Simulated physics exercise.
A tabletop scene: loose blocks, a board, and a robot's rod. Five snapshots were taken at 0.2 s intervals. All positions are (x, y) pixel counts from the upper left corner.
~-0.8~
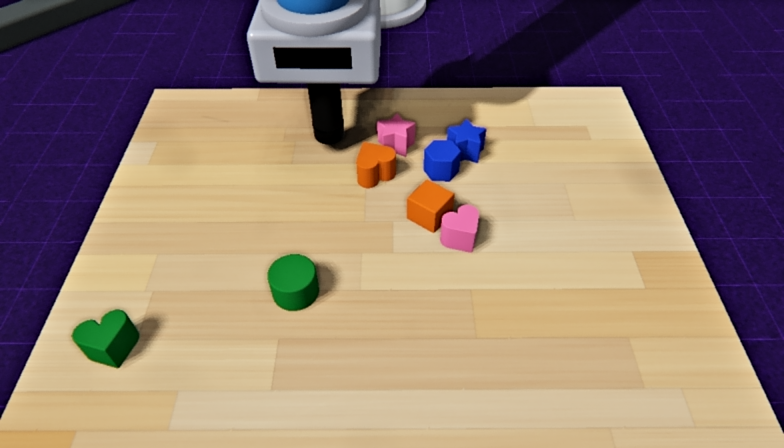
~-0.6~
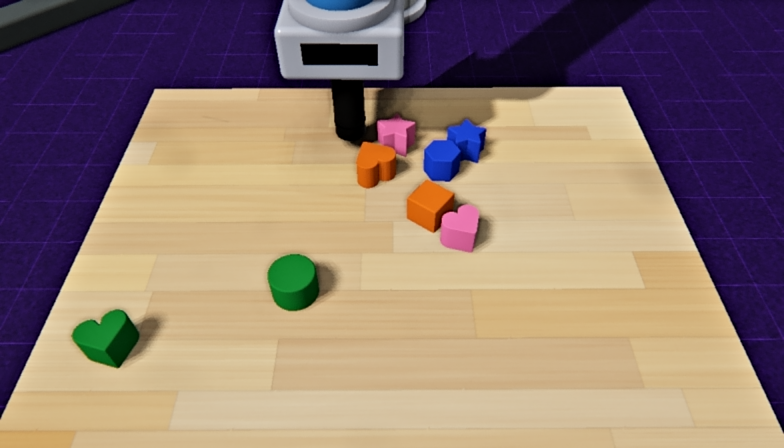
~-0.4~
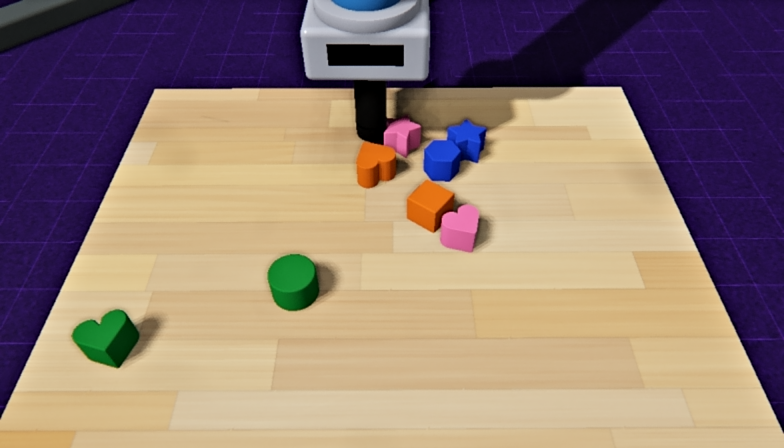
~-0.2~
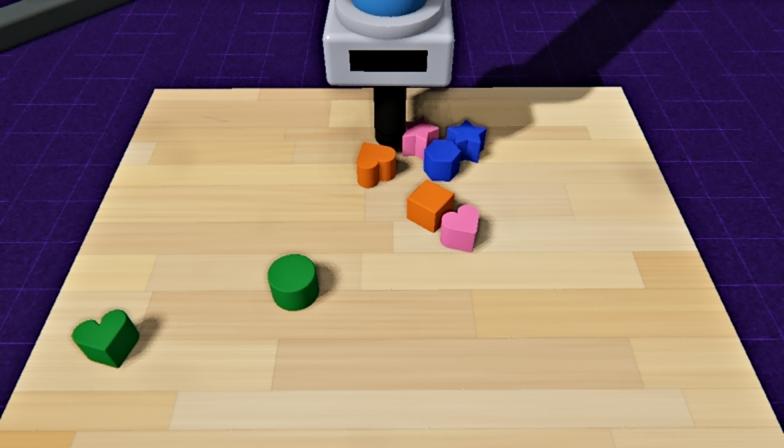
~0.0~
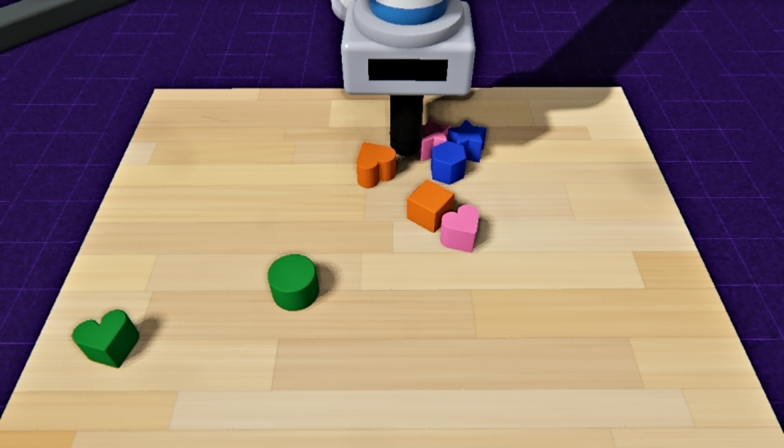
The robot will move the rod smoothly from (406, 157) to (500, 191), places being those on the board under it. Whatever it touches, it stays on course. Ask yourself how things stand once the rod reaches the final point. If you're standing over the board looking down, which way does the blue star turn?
Spins clockwise.
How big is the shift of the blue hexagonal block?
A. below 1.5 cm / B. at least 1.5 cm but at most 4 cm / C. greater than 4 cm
C.
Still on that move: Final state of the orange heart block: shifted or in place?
Put simply, it stays right there.
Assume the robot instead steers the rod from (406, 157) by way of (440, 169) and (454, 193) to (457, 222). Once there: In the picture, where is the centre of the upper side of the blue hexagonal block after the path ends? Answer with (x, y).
Its top centre is at about (492, 173).
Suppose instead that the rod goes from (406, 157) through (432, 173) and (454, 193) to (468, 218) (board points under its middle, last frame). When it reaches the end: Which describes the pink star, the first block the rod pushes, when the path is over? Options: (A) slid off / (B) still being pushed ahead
A
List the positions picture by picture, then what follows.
The first picture shows lower end of the rod (329, 136), tops of blocks, orange heart block (374, 154), pink star (396, 125), blue hexagonal block (443, 150), blue star (468, 131).
The second picture shows rod (351, 133), blocks as before.
The third picture shows rod (372, 133), pink star (401, 125).
The fourth picture shows rod (390, 139), pink star (419, 128).
The fifth picture shows rod (406, 147), orange heart block (374, 154), pink star (433, 129), blue hexagonal block (449, 152), blue star (468, 131).
What follows on the original path. One third of the way, rod (437, 158); pink star (444, 129), turned 50° anticlockwise; blue hexagonal block (469, 159); blue star (477, 129), turned 15° clockwise.
Two thirds of the way, rod (469, 169); pink star (444, 129), turned 55° anticlockwise; blue hexagonal block (504, 171); blue star (477, 128), turned 20° clockwise.
At the end, rod (502, 180); orange heart block not moved; pink star (444, 129), turned 55° anticlockwise; blue hexagonal block (538, 183); blue star (477, 128), turned 20° clockwise.
